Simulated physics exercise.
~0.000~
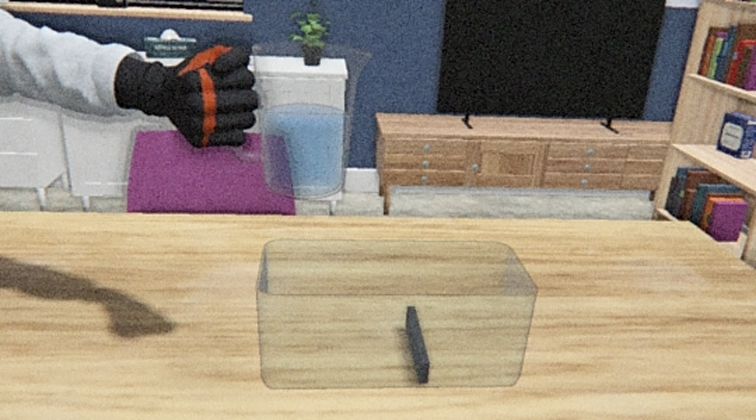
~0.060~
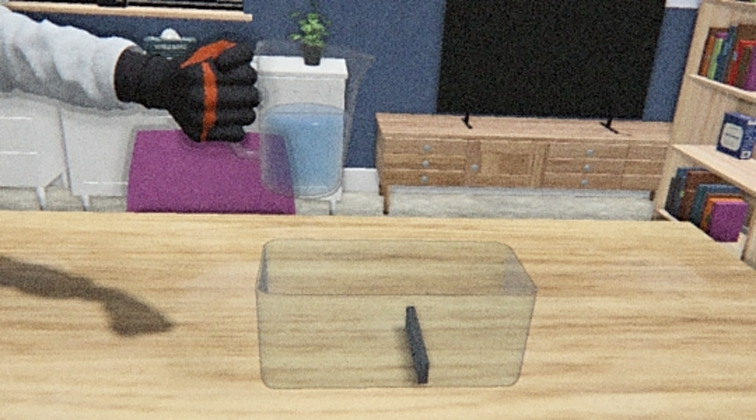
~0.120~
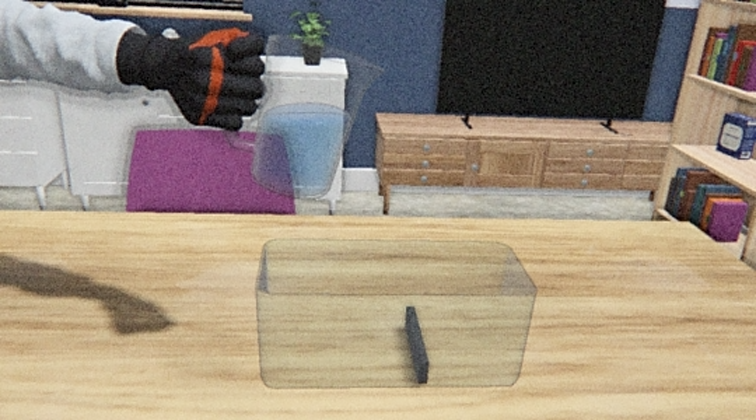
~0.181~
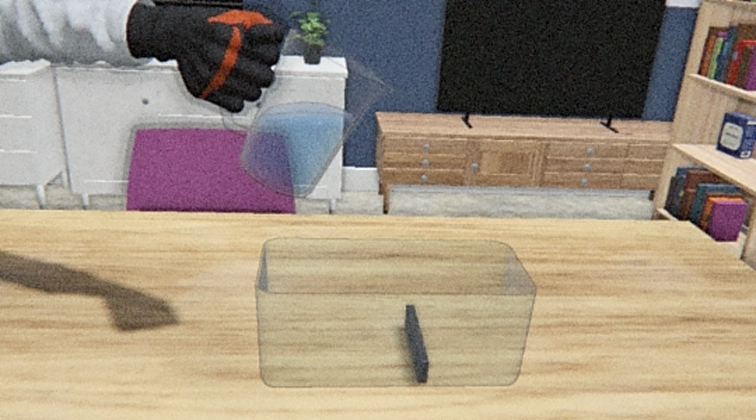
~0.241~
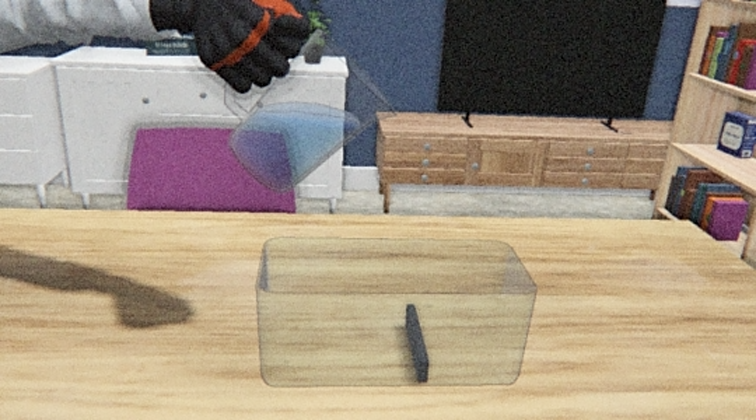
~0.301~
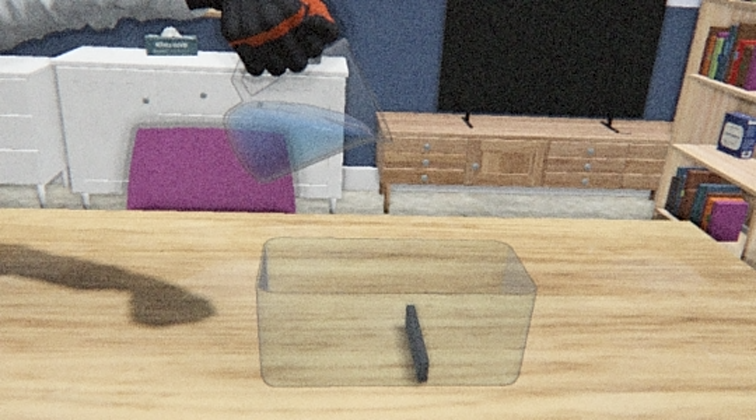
A jug of blue water, held by a black-and-orange gloved hand, tilted slowly and then more steeply to the right above a clear basin with a low dark wall on its floor.
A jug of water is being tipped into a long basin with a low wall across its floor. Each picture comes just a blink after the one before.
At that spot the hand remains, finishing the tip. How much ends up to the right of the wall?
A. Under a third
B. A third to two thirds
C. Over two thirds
Option C: Over two thirds.
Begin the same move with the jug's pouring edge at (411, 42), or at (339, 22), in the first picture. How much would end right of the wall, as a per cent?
It works out to around 65 % and then around 45 %.
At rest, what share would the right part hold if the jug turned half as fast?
Near 90 %.
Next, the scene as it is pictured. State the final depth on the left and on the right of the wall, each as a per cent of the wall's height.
It settles around 10 on the left side and around 90 on the right side.
After 0.52 s the tilt is 100° and 69 per cent is still to pour, 5 is left of the wall and 0 right of it.
After 0.68 s the tilt is 100° and 27 per cent is still to pour, 5 is left of the wall and 40 right of it.
After 0.85 s the tilt is 100° and 9 per cent is still to pour, 8 is left of the wall and 70 right of it.
After 1.03 s the tilt is 100° and 2 per cent is still to pour, 14 is left of the wall and 79 right of it.
In the end 16 per cent lies left of the wall, 82 right of it and 3 outside.
